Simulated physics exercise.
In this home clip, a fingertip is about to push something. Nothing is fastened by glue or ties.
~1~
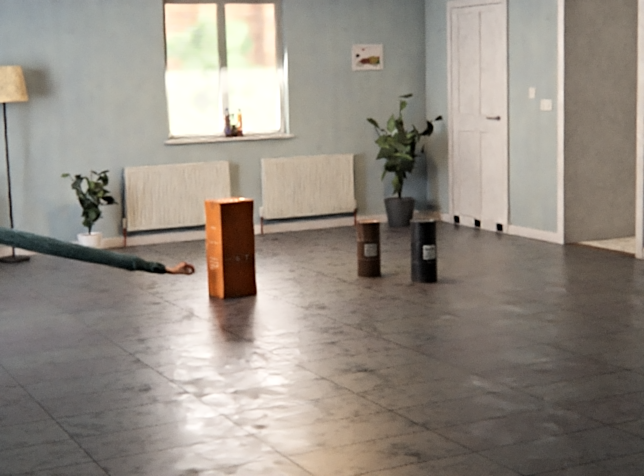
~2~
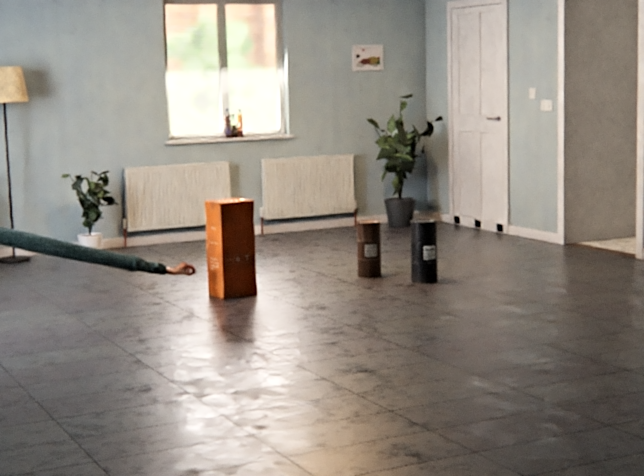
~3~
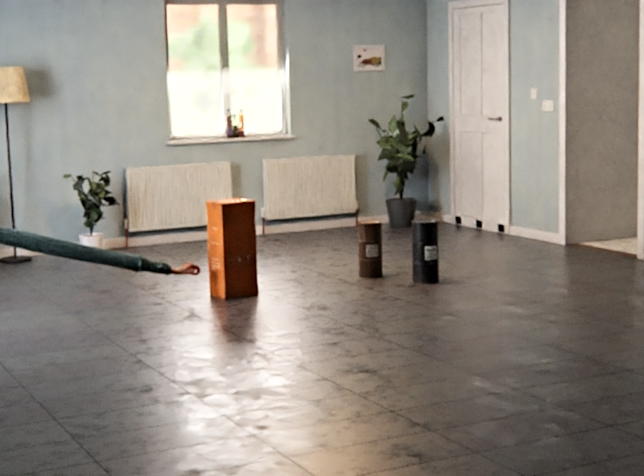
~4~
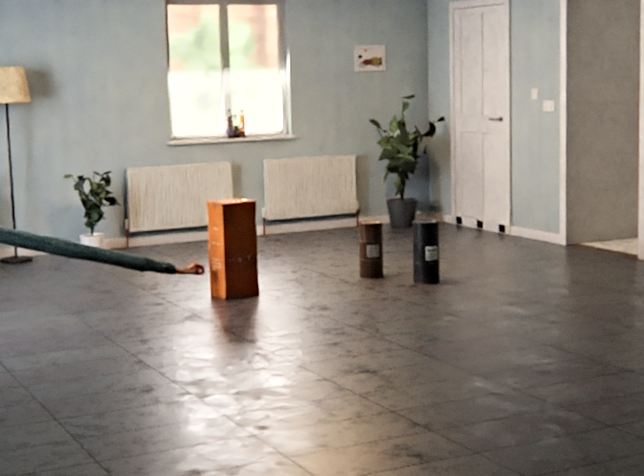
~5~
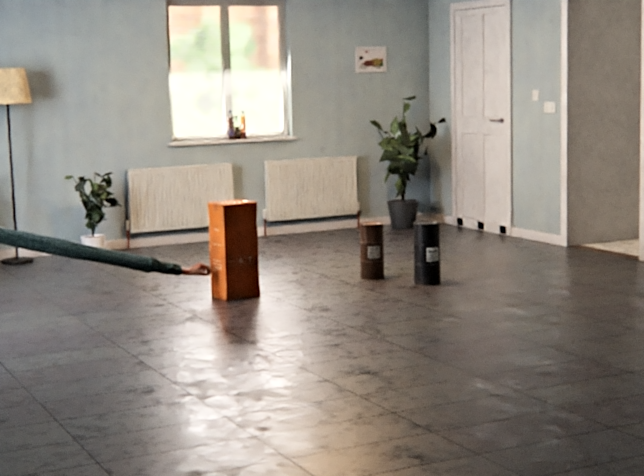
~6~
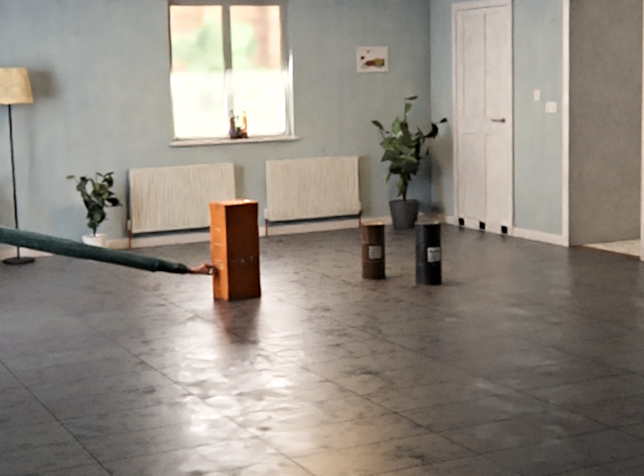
At first, a green-sleeved arm reaches in from the left toward a tall orange box on a dark tiled floor, with two darker cylinders standing to the right. The hand edges slowly rightward, closing the small gap until the fingertip meets the box's side, while the box stays upright.
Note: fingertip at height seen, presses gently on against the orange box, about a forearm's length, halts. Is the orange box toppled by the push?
Remains erect.
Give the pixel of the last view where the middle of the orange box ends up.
In the last picture, near pixel (279, 245).
Then, 0.40 s after the last picture, orange box slid a little near (251, 248).
Then, 0.70 s after the last picture, orange box slid about its own width near (264, 246).
At rest, moved from the start, orange box. Seen from the same camera at the end, orange box near (279, 245).
